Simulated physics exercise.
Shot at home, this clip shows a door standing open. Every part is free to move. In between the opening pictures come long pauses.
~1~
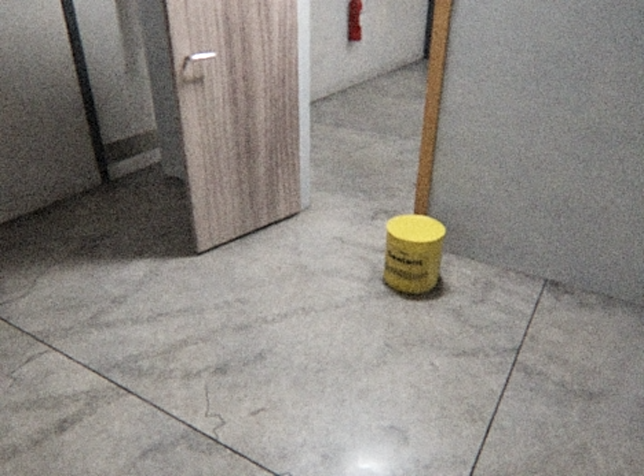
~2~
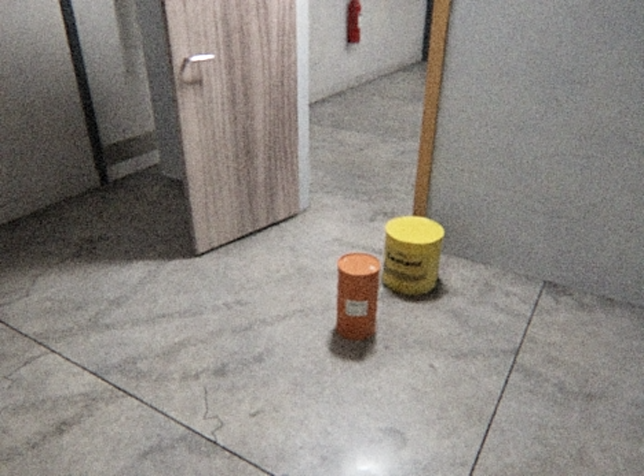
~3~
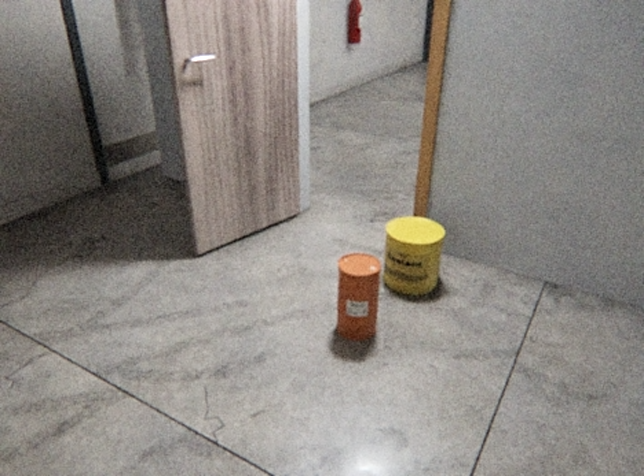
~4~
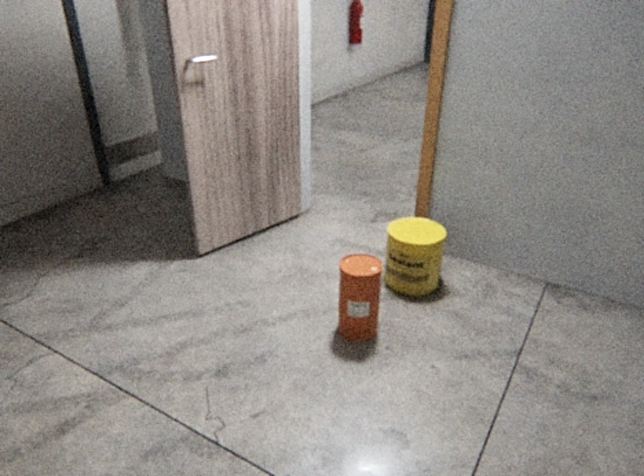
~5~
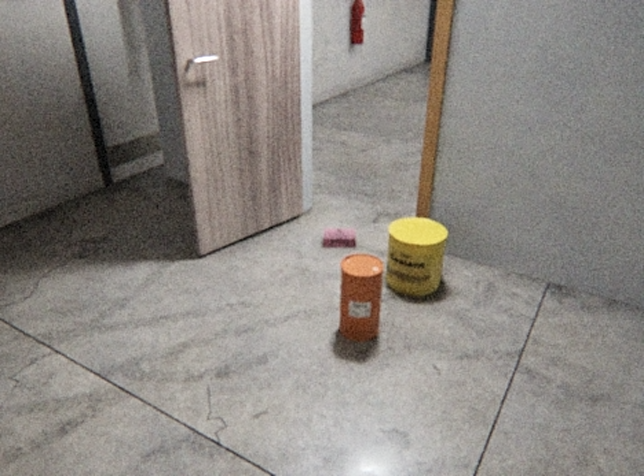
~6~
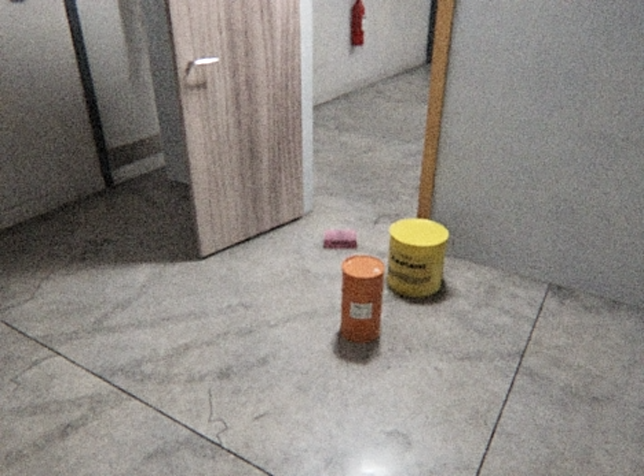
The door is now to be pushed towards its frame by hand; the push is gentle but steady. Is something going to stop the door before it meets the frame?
No, it swings fully closed.
Then, 0.90 s later than the last frame, door at 79°.
Then, 1.60 s later than the last frame, door at 41°.
Then, 1.90 s later than the last frame, door at 23°; pink packet moved about its own width near (360, 232).
Then, 2.20 s later than the last frame, door at 5°; pink packet moved about its own width near (374, 225).
When it is over, door at 0°; moved from the start, pink packet; the other 2 as before. End places, in pixels of the last picture, pink packet near (380, 221).
